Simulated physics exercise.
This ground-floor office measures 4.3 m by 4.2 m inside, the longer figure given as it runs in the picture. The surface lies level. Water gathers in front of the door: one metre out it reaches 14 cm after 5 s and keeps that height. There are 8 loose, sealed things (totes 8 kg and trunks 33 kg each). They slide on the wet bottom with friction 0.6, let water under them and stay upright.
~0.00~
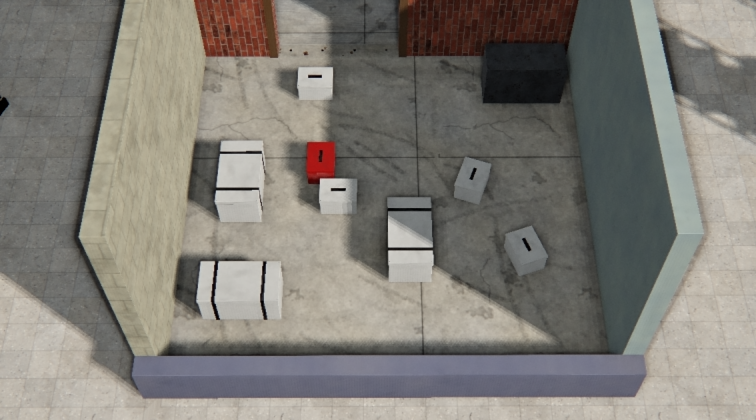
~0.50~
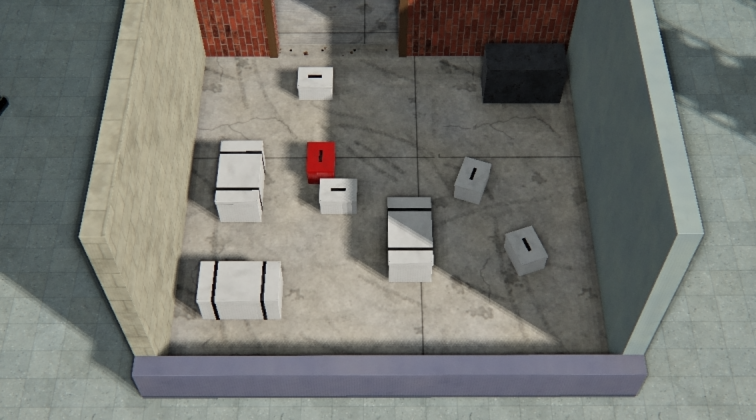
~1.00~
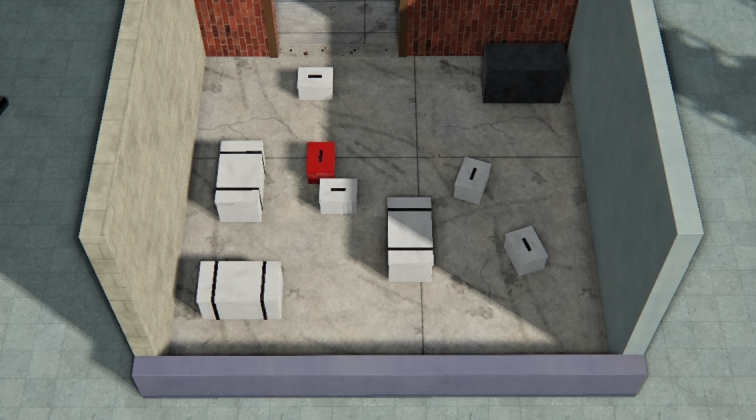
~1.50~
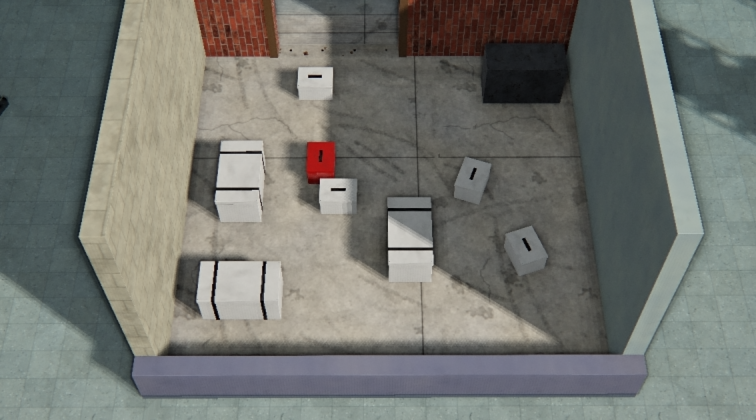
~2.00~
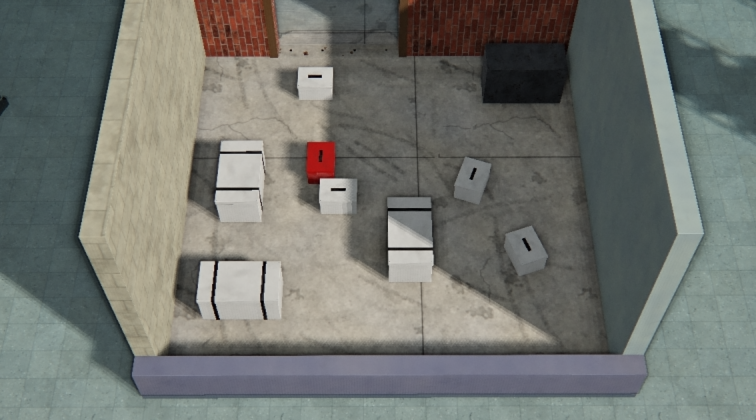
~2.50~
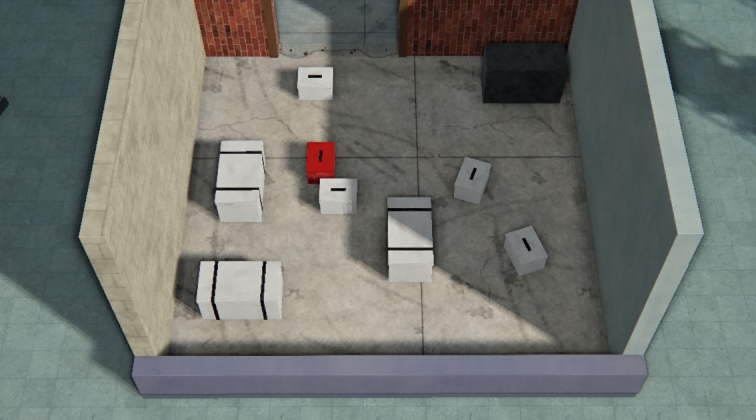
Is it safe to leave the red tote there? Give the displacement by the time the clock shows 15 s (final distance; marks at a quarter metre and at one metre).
The red tote ends far away.
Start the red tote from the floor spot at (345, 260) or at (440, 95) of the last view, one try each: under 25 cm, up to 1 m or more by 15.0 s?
In turn: It ends far away; it stays put.
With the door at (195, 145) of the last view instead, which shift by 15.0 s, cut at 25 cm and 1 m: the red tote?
Then the red tote stays put.
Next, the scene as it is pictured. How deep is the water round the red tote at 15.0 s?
Roughly 8 cm.
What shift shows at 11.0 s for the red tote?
About 50 cm.
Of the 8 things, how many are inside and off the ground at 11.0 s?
I count 1.
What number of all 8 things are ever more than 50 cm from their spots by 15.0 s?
I count 4.
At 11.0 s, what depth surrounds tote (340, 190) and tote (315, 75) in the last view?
About 6 and 6 cm.
After 3.5 s the red tote is near (321, 156), 0.0 m from its start, aground; 0 afloat.
After 6.8 s the red tote is near (321, 157), 0.0 m from its start, aground; 0 afloat.
After 11.0 s the red tote is near (332, 191), 0.5 m from its start, afloat; 1 afloat.
After 15.0 s the red tote is near (444, 326), 2.4 m from its start, afloat; 4 afloat.
